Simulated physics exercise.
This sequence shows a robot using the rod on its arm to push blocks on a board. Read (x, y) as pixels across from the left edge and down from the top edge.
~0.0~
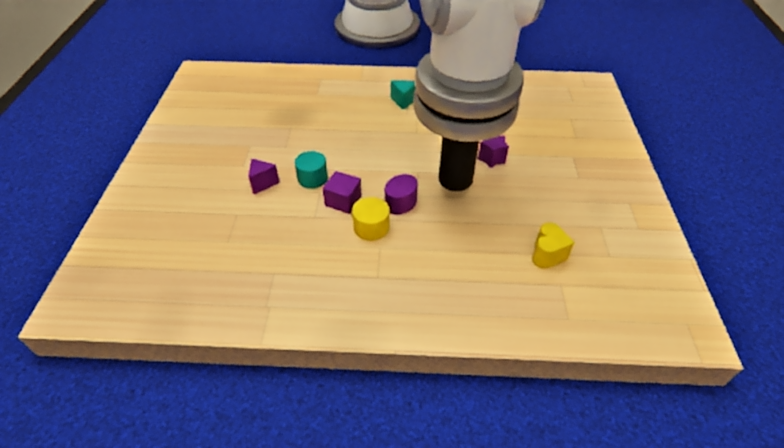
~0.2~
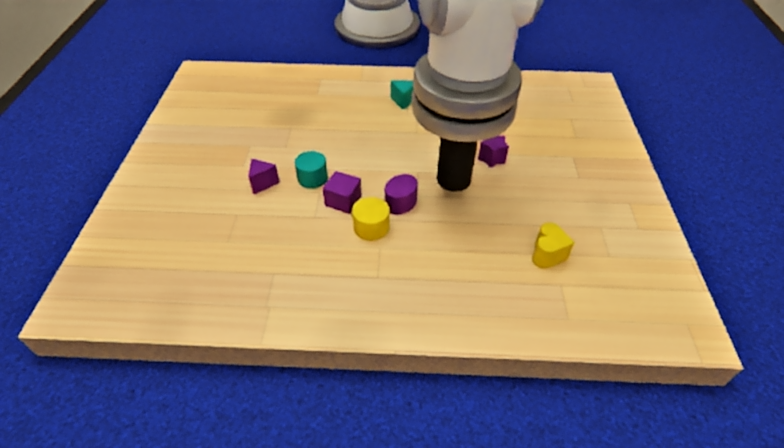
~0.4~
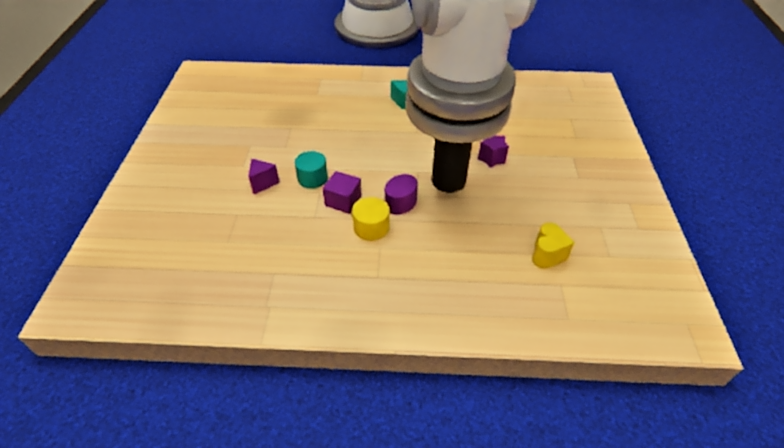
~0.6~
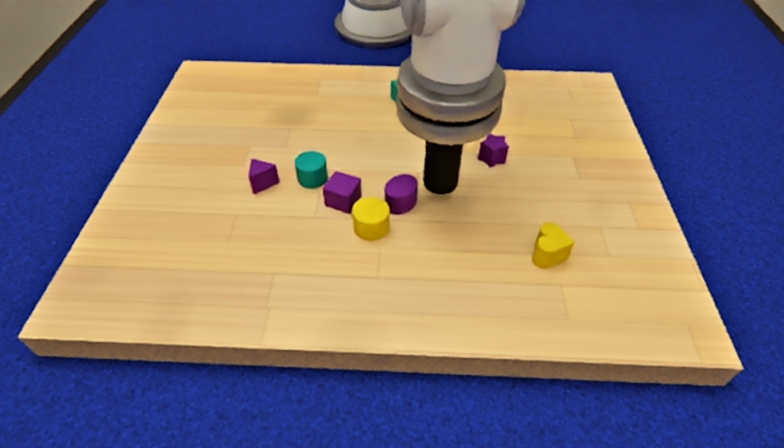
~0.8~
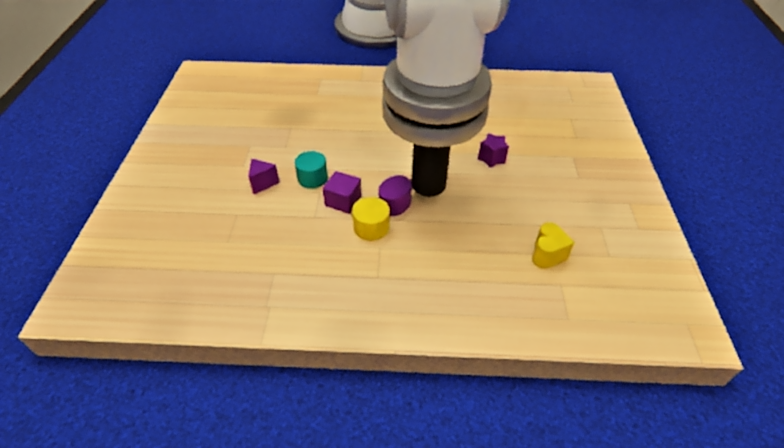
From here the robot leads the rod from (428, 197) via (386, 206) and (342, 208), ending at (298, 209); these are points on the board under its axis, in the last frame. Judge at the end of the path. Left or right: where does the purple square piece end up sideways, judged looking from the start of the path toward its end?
It goes right.
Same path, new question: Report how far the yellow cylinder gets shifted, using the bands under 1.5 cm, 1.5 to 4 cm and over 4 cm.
Range: 1.5 to 4 cm.
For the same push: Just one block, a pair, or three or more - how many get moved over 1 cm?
Total moved: Three or more.
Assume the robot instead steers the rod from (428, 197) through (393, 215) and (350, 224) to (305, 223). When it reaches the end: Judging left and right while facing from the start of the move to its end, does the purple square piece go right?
I expect so.
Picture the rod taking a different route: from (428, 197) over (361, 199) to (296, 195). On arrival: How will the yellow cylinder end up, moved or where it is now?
At the moment the path ends, the yellow cylinder no longer stands where it did.
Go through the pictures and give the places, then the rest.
In the first picture, tip of the rod (455, 181), middles of tops, turquoise cylinder (310, 160), purple square piece (342, 183), yellow cylinder (371, 210), purple oval (401, 185).
In the second picture, rod (454, 181), nothing pushed.
In the third picture, rod (449, 182), nothing pushed.
In the fourth picture, rod (440, 184), nothing pushed.
In the fifth picture, rod (429, 186), turquoise cylinder (310, 160), purple square piece (342, 183), yellow cylinder (371, 210), purple oval (395, 186).
What follows on the original path. One third of the way, rod (386, 195); purple square piece (326, 181), turned 20° clockwise; yellow cylinder (356, 218); purple oval (350, 193).
Two thirds of the way, rod (341, 197); turquoise cylinder (307, 158); purple square piece (308, 179), turned 45° clockwise; yellow cylinder (356, 218); purple oval (310, 206), turned 45° anticlockwise.
At the end, rod (296, 197); turquoise cylinder (303, 155); purple square piece (281, 171), turned 110° clockwise; yellow cylinder (356, 218); purple oval (281, 215), turned 125° anticlockwise.
